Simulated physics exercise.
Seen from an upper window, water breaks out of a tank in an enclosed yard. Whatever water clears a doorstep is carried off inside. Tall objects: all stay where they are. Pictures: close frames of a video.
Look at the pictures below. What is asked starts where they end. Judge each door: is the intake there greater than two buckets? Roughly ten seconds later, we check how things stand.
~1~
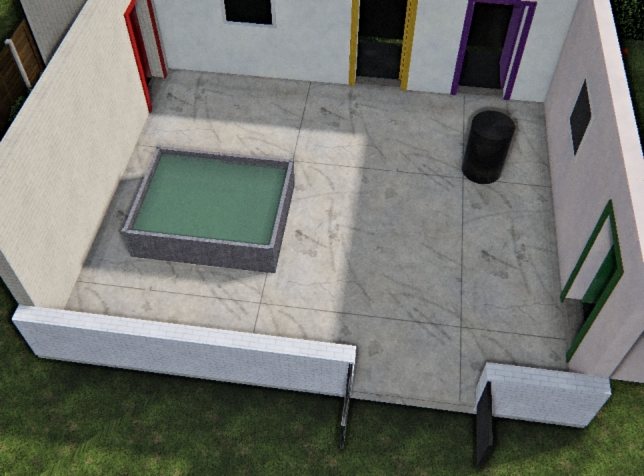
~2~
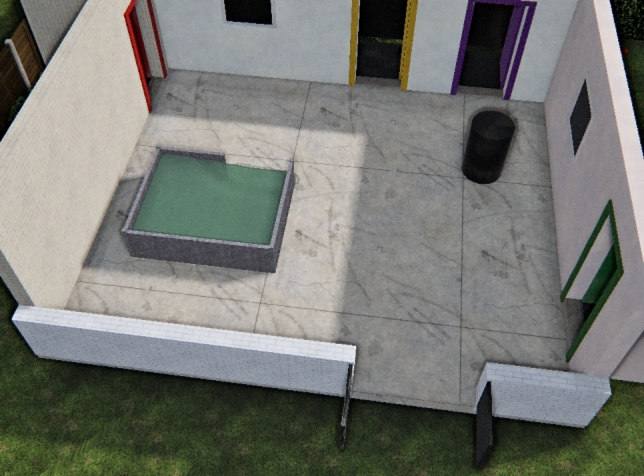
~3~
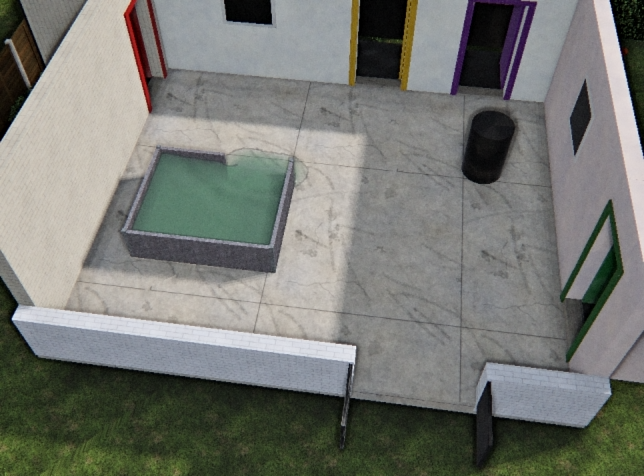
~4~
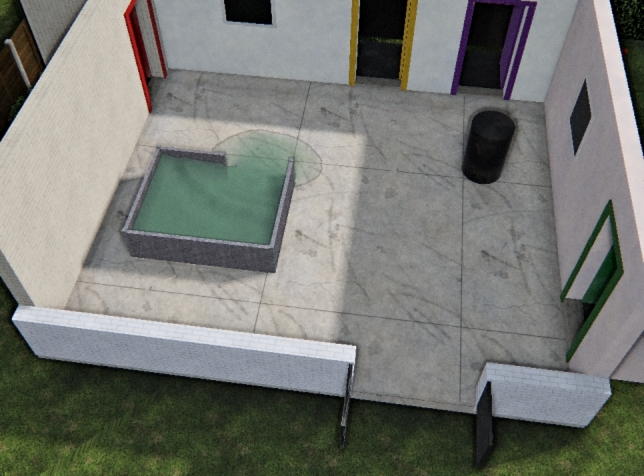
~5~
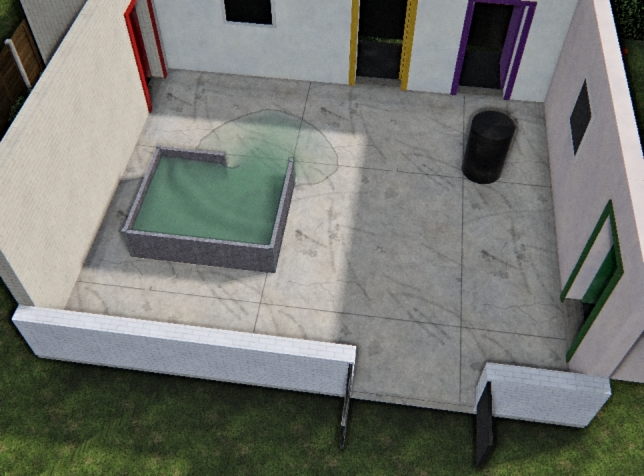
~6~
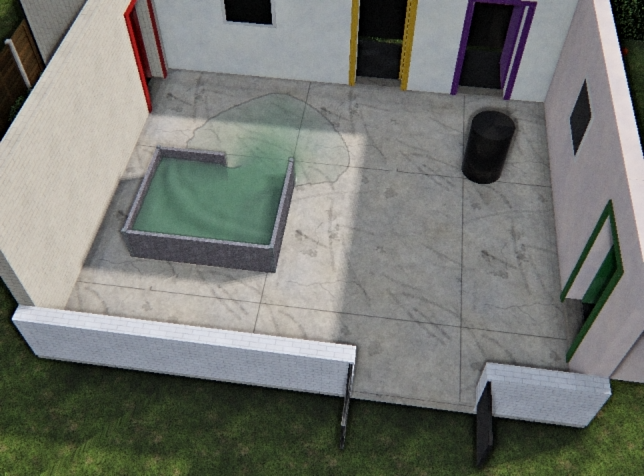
In order: The red door exceeds the allowance there, the yellow door exceeds the allowance there, the green door keeps inside the allowance there, the purple door exceeds the allowance there.
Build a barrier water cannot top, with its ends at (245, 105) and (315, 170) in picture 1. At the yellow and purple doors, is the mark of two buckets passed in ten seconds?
The yellow door falls short and the purple door falls short.
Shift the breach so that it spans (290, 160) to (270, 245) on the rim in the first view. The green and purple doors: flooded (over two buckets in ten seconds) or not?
In brief, the green door goes past the mark; the purple door goes past the mark.
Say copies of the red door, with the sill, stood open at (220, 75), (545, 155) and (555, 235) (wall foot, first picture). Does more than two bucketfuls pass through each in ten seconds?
Taking the new doors in the order given: The first tops it, the second tops it, the third comes up short.
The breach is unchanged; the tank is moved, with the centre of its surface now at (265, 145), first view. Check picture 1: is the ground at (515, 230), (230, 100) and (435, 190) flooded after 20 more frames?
Log: No flood; flood; no flood.
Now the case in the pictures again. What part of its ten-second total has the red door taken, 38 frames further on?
Roughly 70 per cent.
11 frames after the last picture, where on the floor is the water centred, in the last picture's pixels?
The water centres close to (254, 170).
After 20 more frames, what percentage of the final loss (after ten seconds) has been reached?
Share gone: About 30 %.
A moment on, water covers 20 % of the floor; the red door not reached, the yellow door not reached, the green door not reached, the purple door not reached.
Next, water covers 25 % of the floor; the red door wet at the sill, nothing in, the yellow door under two buckets in, the green door not reached, the purple door not reached.
Then, water covers 35 % of the floor; the red door over two buckets in, the yellow door over two buckets in, the green door not reached, the purple door under two buckets in.
Later, water covers 55 % of the floor; the red door far over two buckets in, the yellow door far over two buckets in, the green door wet at the sill, nothing in, the purple door under two buckets in.
In the end, water covers 85 % of the floor; the red door far over two buckets in, the yellow door far over two buckets in, the green door wet at the sill, nothing in, the purple door over two buckets in.
